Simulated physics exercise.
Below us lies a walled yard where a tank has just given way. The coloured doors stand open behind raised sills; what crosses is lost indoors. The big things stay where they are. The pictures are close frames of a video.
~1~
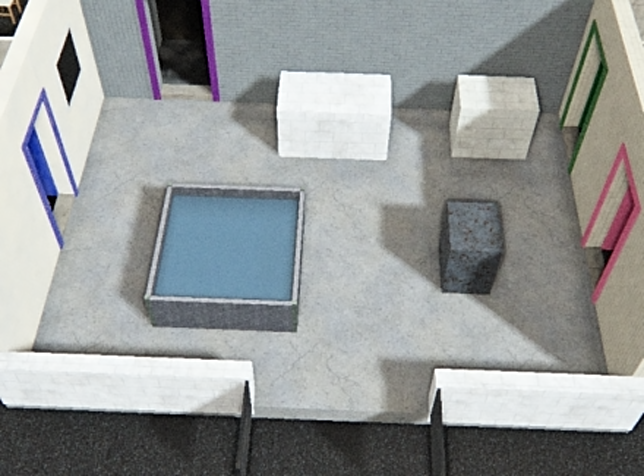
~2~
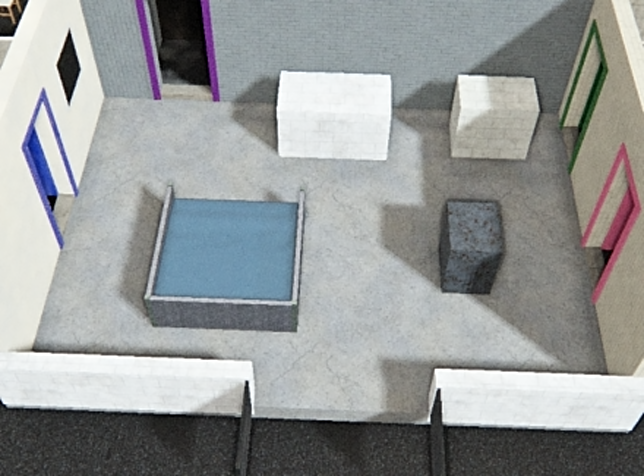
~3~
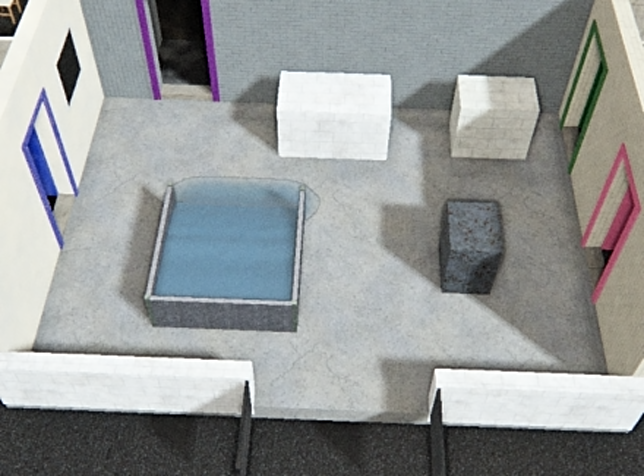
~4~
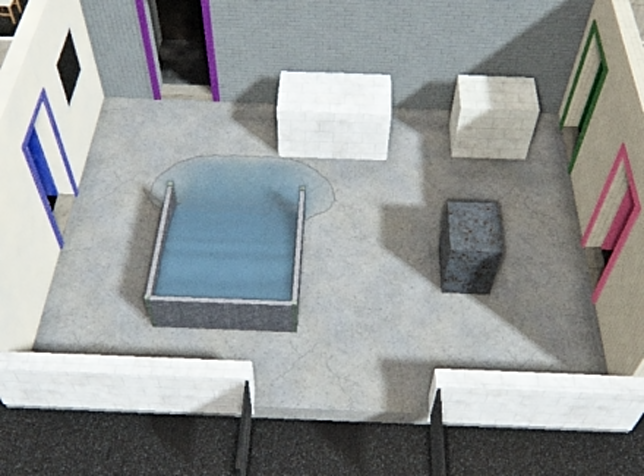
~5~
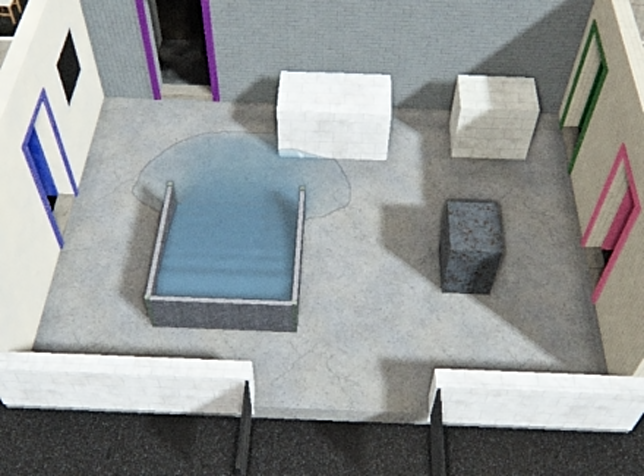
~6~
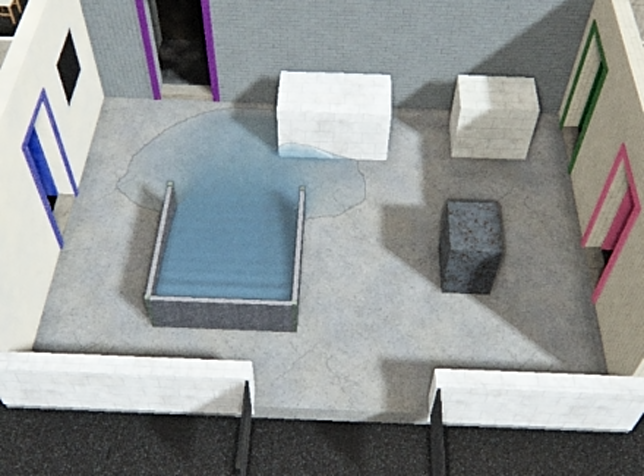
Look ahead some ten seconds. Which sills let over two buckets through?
In the end: The blue door stays under that; the purple door takes more than that; the green door stays under that; the pink door takes more than that.
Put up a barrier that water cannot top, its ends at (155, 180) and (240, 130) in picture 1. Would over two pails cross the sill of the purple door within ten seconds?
Purple door takes less.
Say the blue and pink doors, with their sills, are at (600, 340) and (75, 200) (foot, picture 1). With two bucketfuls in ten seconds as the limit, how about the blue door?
Blue door is under.
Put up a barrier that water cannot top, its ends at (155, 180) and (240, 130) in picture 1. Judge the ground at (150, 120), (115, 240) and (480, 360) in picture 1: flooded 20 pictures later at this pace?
In that order: Awash, covered, free of water.
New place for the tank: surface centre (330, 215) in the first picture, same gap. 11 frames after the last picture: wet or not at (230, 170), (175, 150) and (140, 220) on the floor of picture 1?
In that order: Flooded, awash, covered.
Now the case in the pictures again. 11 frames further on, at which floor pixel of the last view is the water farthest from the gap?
Close to (518, 161).
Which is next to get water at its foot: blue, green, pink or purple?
I say the purple-painted one.
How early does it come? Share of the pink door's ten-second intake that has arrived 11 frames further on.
Near 0 in a hundred.
A moment on, water covers 25 % of the floor; the blue door not reached, the purple door under two buckets in, the green door not reached, the pink door not reached.
Next, water covers 35 % of the floor; the blue door not reached, the purple door over two buckets in, the green door not reached, the pink door not reached.
Then, water covers 55 % of the floor; the blue door wet at the sill, nothing in, the purple door far over two buckets in, the green door wet at the sill, nothing in, the pink door wet at the sill, nothing in.
Later, water covers 80 % of the floor; the blue door wet at the sill, nothing in, the purple door far over two buckets in, the green door under two buckets in, the pink door over two buckets in.
In the end, water covers 100 % of the floor; the blue door wet at the sill, nothing in, the purple door far over two buckets in, the green door under two buckets in, the pink door over two buckets in.
